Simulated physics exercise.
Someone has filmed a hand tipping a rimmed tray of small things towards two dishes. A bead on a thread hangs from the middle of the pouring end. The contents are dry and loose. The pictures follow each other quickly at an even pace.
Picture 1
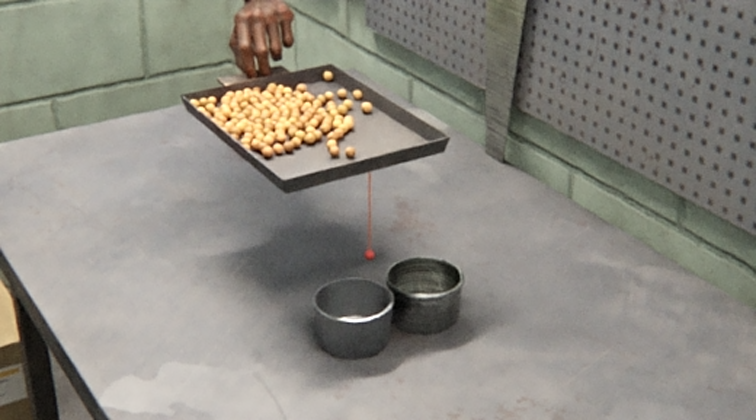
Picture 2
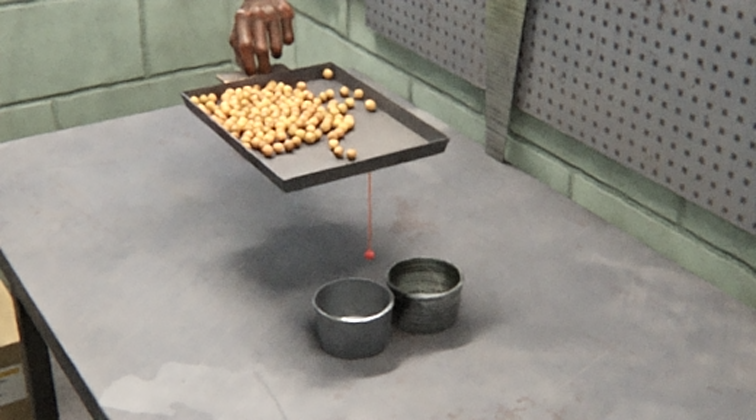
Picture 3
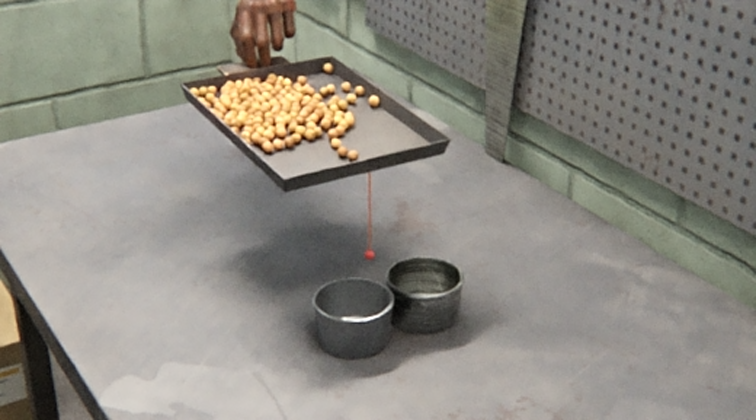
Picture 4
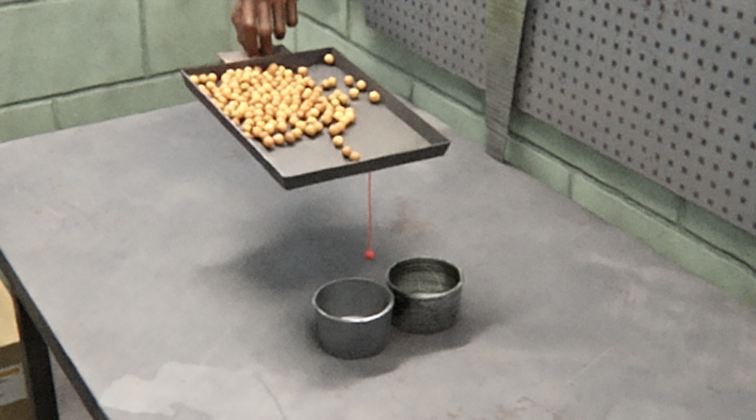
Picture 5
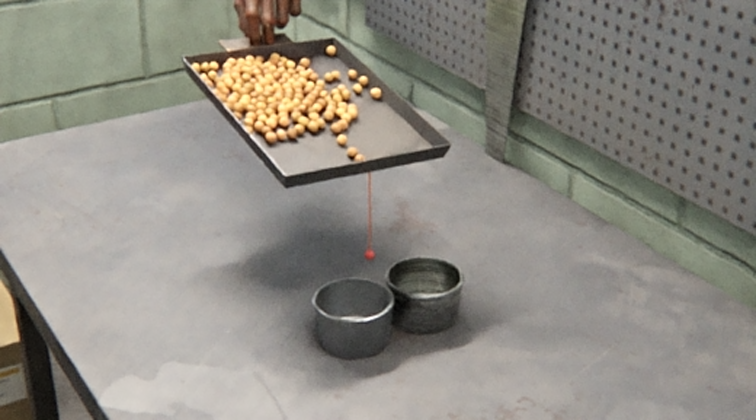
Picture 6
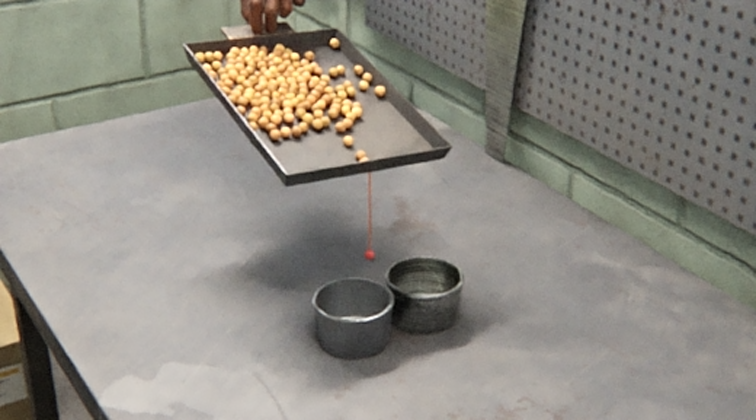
A hand gradually tilts a dark rimmed tray, and the round wooden beads begin shifting.
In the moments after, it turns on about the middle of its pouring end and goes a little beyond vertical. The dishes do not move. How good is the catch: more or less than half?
The two hold under half of the load.
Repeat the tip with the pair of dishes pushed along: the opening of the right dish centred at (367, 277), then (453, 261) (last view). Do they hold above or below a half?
In turn: The smaller part; the larger part.
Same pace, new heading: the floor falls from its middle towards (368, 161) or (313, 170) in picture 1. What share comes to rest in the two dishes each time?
The first gives 60 %, the second 30 %.
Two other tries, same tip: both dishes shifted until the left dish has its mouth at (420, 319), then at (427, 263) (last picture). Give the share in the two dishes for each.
The first gives 0 %, the second 70 %.
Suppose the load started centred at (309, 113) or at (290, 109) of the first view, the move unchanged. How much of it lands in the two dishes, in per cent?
Near 40 % and 40 %.
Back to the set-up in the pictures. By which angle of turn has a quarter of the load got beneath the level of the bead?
Near 60 degrees.
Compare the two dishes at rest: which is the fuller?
It is the dish on the right.
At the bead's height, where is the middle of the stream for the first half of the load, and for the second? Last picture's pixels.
Early half (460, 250), late half (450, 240).
Soon after the last picture, tray tipped steeply; about two thirds on the tray; a stray few in the left dish; a small part in the right dish; a small part outside both; a small part in the air.
A little later, tray tipped right over; a small part on the tray; a stray few in the left dish; about a quarter in the right dish; about half outside both; a small part in the air.
Later still, tray tipped past a quarter turn; a stray few in the left dish; about a third in the right dish; about two thirds outside both.
By the end, tray tipped past a quarter turn; a stray few in the left dish; about a third in the right dish; about two thirds outside both.
